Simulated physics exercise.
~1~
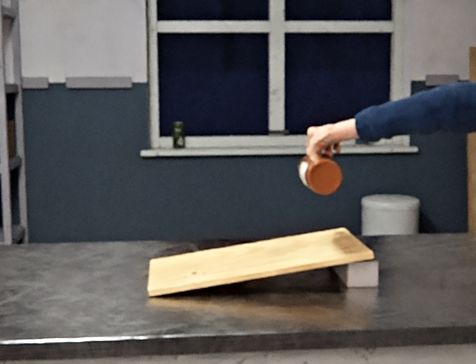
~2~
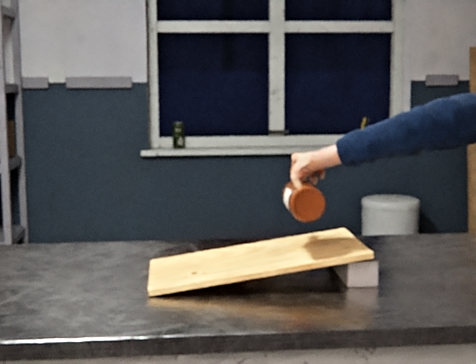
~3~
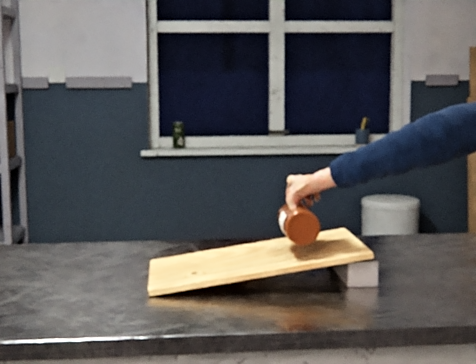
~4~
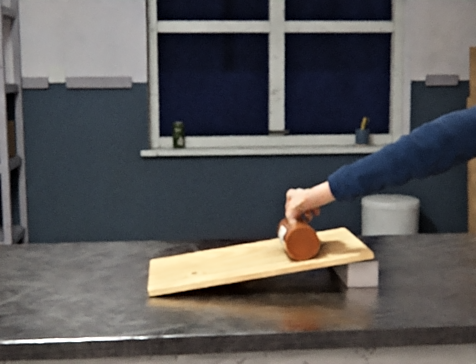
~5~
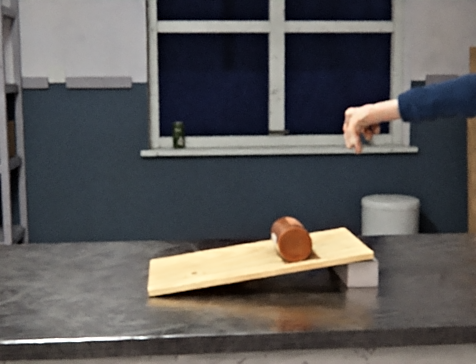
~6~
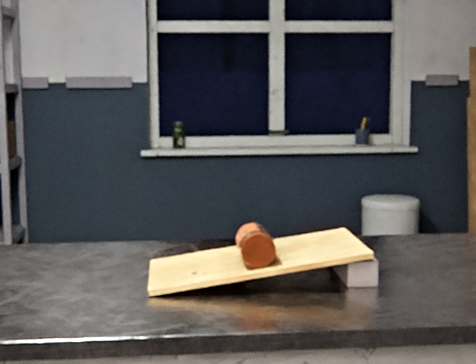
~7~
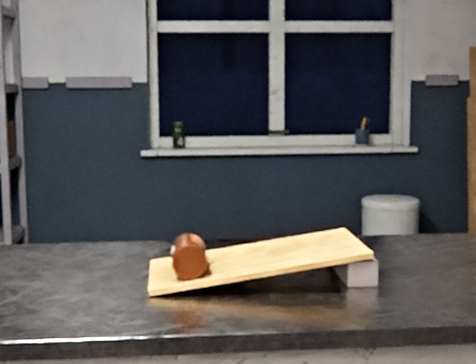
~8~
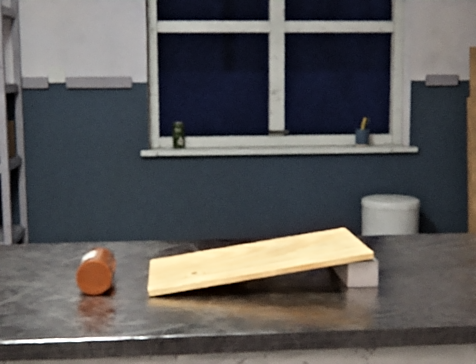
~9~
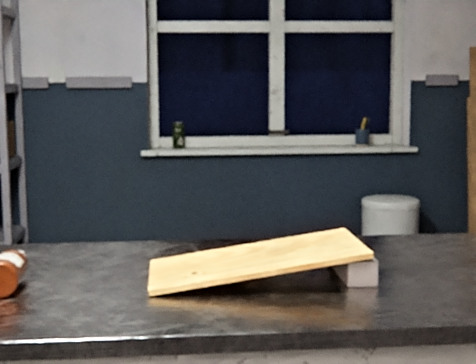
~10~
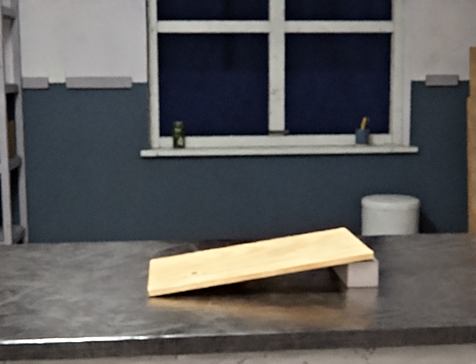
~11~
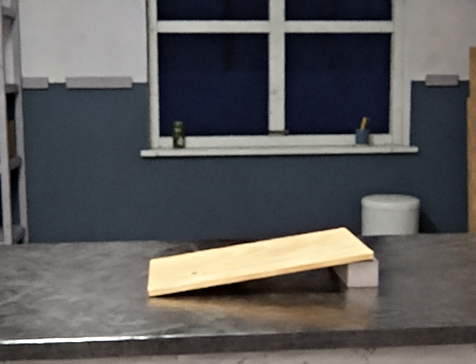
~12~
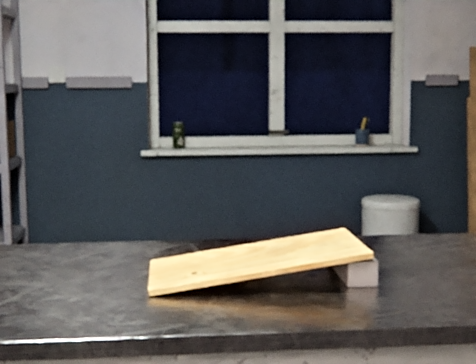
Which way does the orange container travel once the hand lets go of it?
It rolls to the left, down the sloping board and on across the tabletop until it is out of view.
